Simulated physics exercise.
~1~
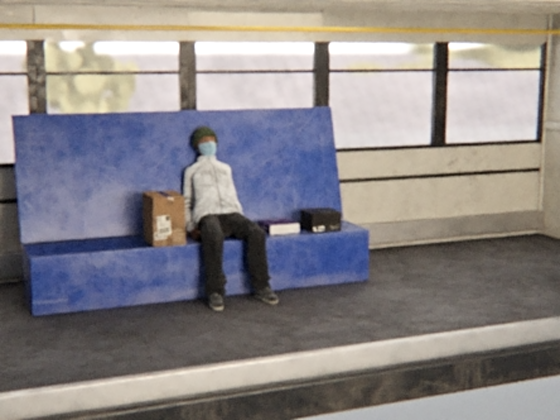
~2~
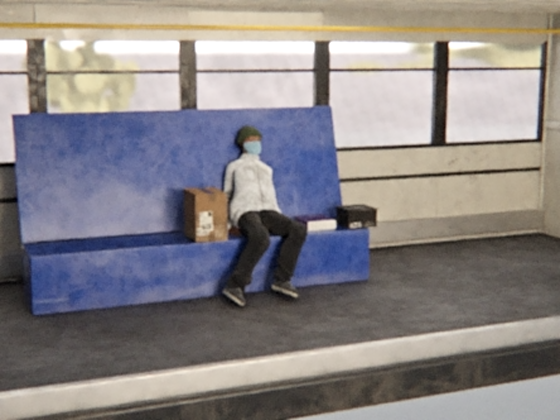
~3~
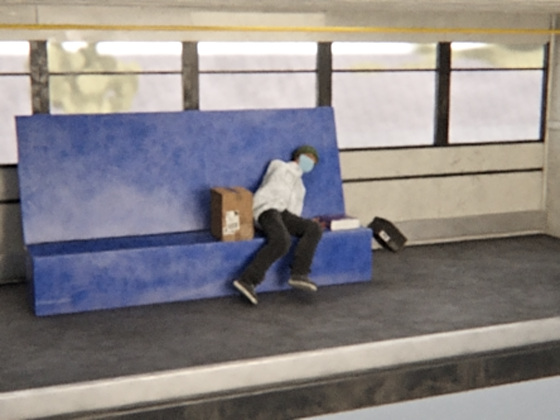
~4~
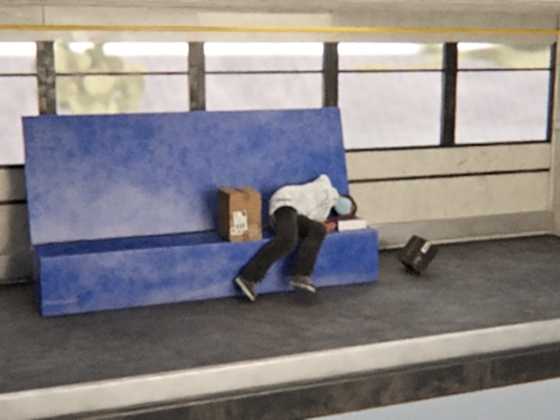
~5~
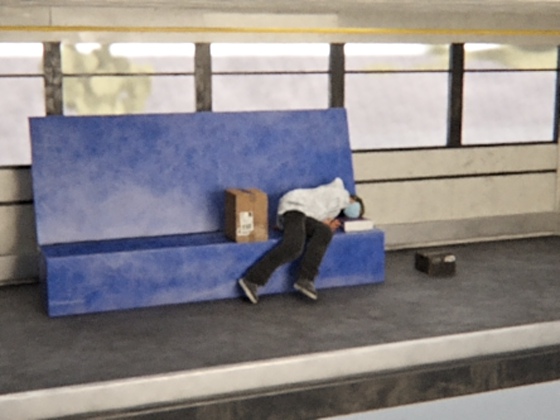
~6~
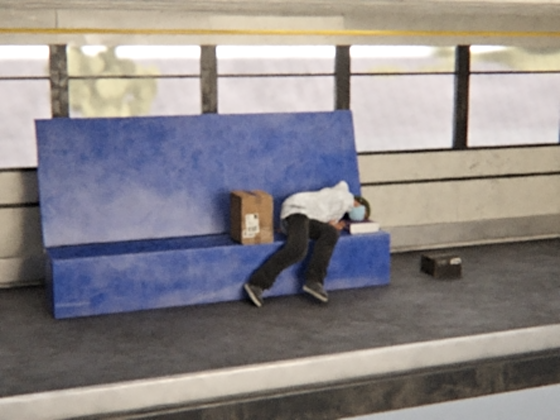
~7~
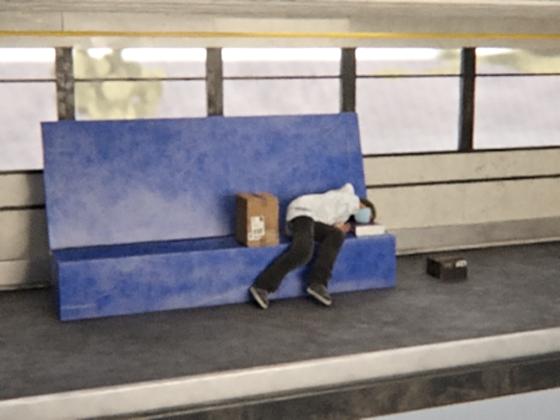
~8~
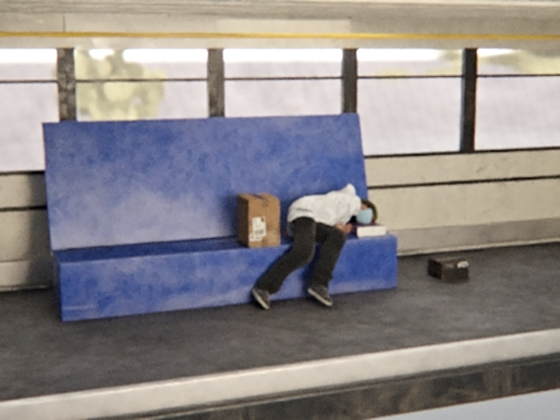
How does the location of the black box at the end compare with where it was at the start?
At the start the black box sits on the right end of the blue bench. At the end it lies on the floor to the right of the bench.
A masked person slumps right across the blue bench as a black box falls off.
